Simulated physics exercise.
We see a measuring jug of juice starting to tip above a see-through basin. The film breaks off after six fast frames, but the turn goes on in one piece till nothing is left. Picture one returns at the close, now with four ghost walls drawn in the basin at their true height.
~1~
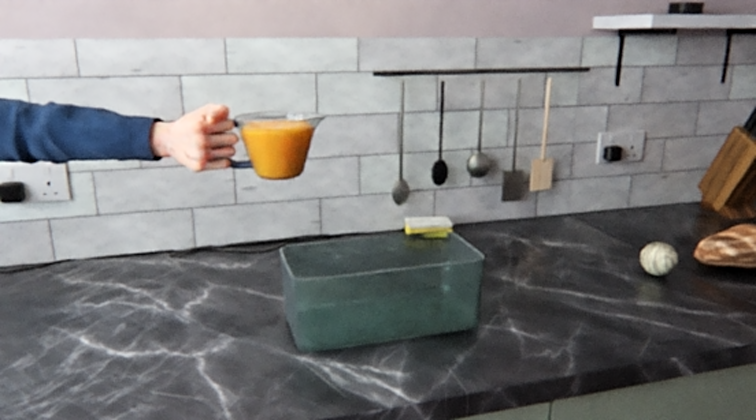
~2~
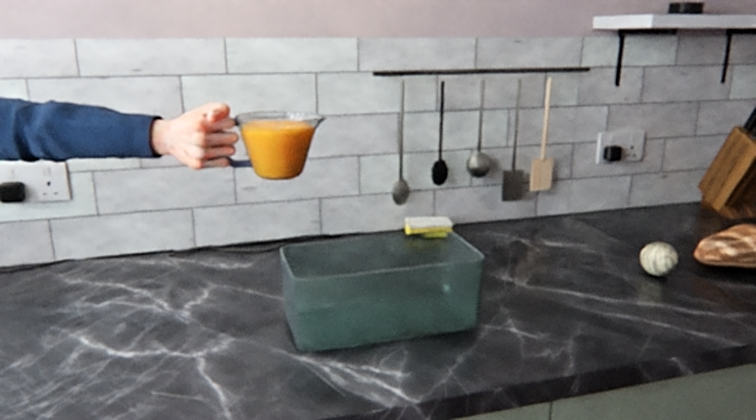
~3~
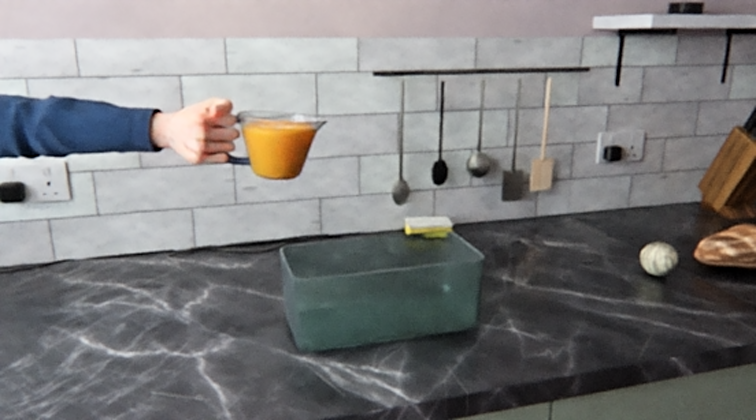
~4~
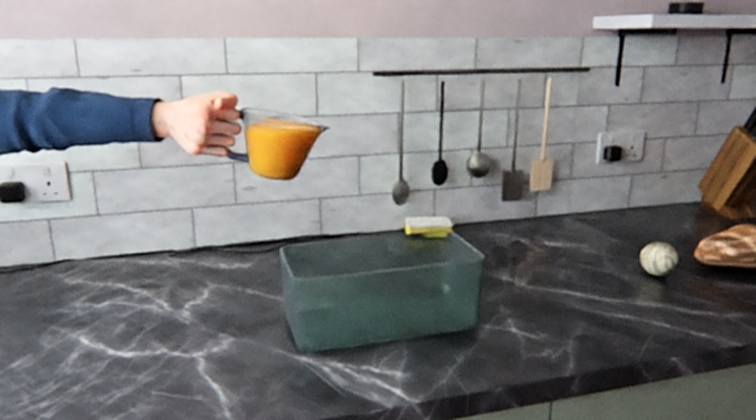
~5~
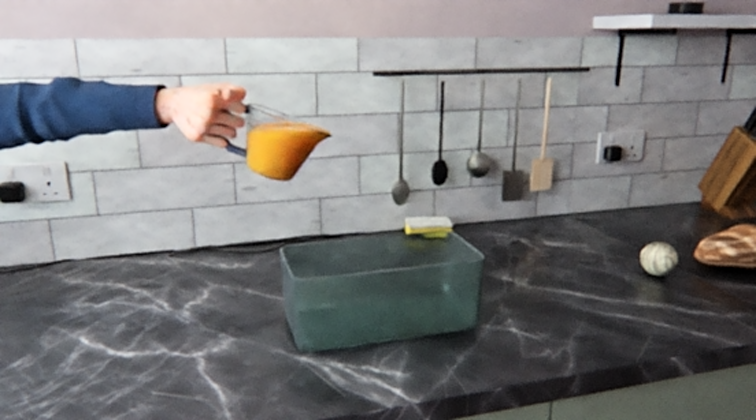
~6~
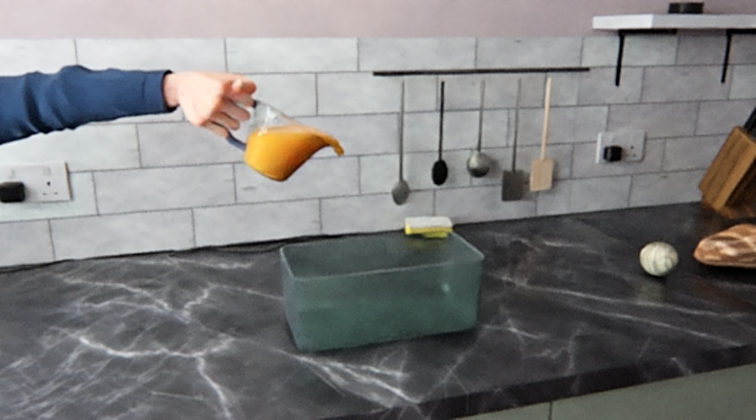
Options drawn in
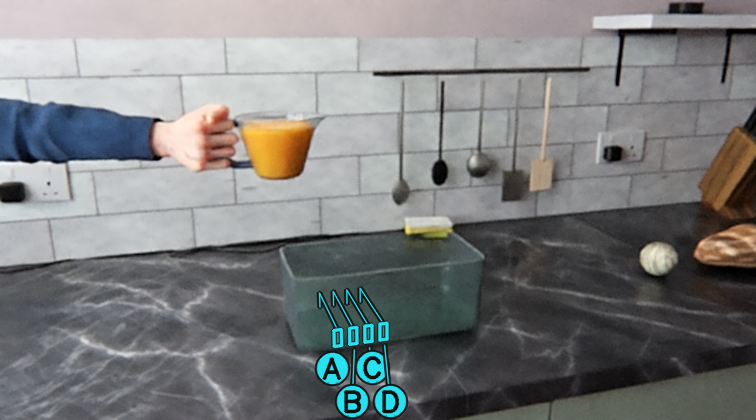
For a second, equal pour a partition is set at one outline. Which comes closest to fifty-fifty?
The best slot is D.
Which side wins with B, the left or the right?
The right one.
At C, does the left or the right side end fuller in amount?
The right one.
On the marked copy, A at (338, 351); B at (354, 349); C at (369, 347); D at (384, 345).
If A is chosen, about 11 % ends left of the wall and 87 % right of it.
If B is chosen, about 13 % ends left of the wall and 85 % right of it.
If C is chosen, about 23 % ends left of the wall and 76 % right of it.
If D is chosen, about 48 % ends left of the wall and 50 % right of it.
